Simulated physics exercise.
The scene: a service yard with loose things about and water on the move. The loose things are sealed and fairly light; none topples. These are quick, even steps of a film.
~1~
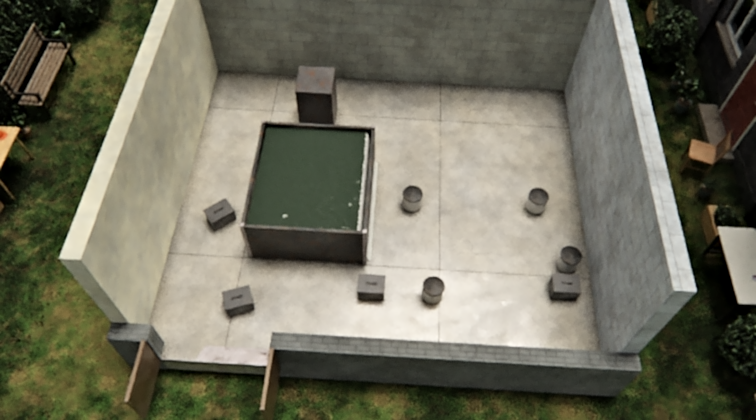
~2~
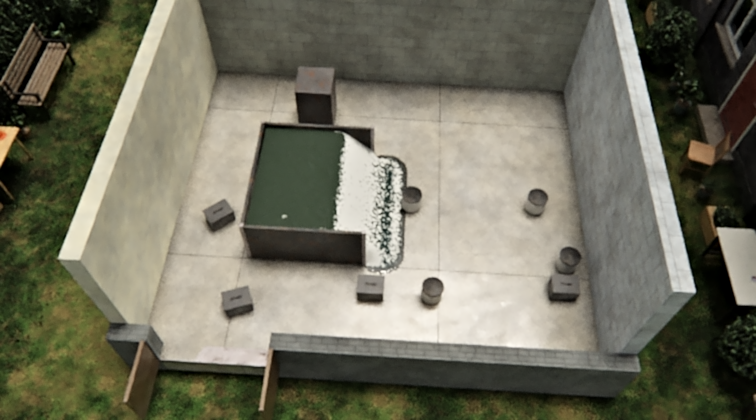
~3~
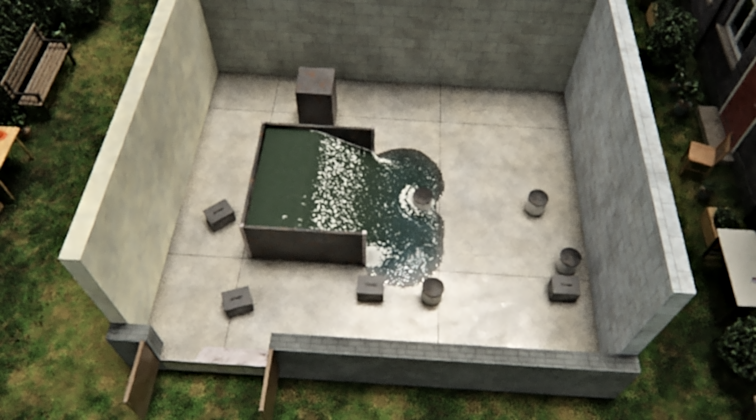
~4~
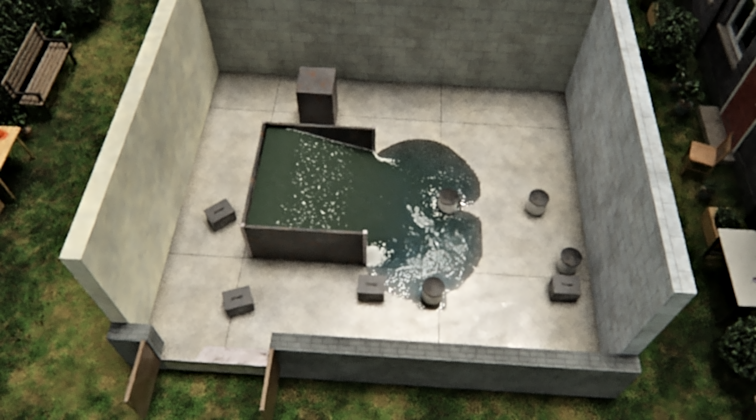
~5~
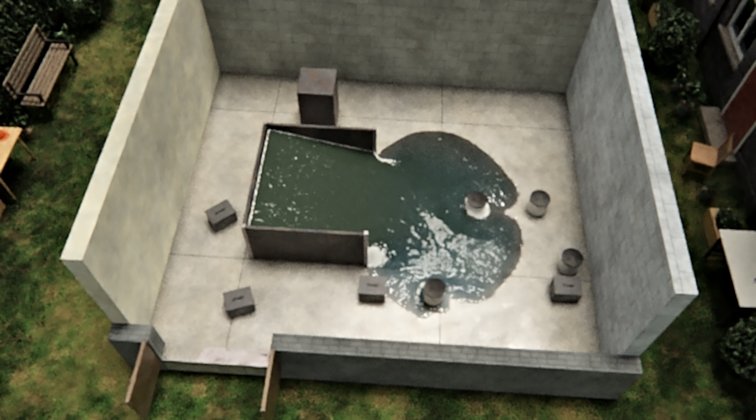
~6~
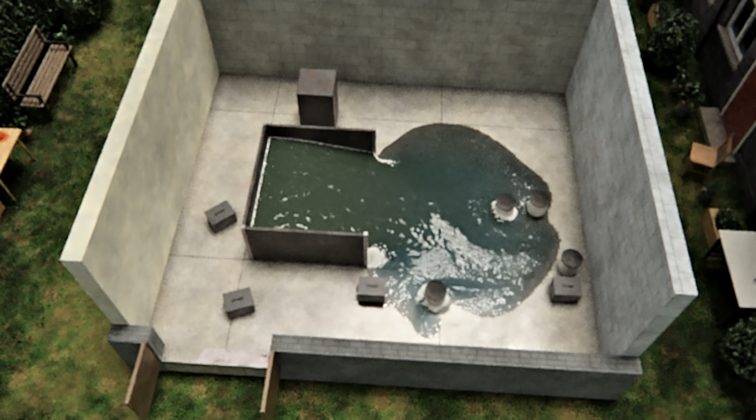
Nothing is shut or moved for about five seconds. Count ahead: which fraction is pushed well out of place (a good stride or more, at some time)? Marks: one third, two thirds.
That comes to at least two thirds.
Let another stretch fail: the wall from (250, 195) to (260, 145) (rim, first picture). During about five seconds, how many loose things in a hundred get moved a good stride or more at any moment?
About 20 per cent.
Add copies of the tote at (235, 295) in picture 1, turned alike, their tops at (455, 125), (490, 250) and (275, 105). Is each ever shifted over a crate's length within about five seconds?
One after the other: Swept aside, swept aside, under that.
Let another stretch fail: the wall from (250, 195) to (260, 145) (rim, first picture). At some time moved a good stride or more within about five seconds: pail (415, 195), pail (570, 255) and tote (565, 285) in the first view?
One after the other: Short of that, no, not that far.
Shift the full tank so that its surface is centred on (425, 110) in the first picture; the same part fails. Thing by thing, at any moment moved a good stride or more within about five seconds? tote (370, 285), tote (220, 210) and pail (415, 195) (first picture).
In that order: Swept aside, no, under that.
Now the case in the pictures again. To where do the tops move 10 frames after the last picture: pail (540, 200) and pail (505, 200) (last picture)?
Around (554, 169) and (586, 234).
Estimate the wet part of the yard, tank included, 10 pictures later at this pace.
Some 60 per cent.
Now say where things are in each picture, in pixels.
A pail at (413, 194) rests on the ground; a pail at (434, 286) rests on the ground; 0 of 8 have shifted, in the first picture.
A pail at (412, 194), on the bottom; a pail at (433, 286), on the bottom; 0 of 8 have shifted, in the second picture.
A pail at (423, 195) rests on the ground, close to its start; a pail at (433, 287), on the bottom; 1 of 8 have shifted, in the third picture.
A pail at (448, 196), on the bottom, a stride from its start; a pail at (434, 287), on the bottom; 1 of 8 have shifted, in the fourth picture.
A pail at (477, 199) rests on the ground, a stride from its start; a pail at (435, 288) rests on the ground; 1 of 8 have shifted, in the fifth picture.
A pail at (506, 202) rests on the ground, a stride from its start; a pail at (436, 290), on the bottom, close to its start; 1 of 8 have shifted, in the sixth picture.
A moment on, 1 of 8 are well off their spots; 0 afloat.
Next, 5 of 8 are well off their spots; 5 afloat.
Later, 5 of 8 are well off their spots; 5 afloat.
In the end, 7 of 8 are well off their spots, and 7 have been at some point; 3 afloat.
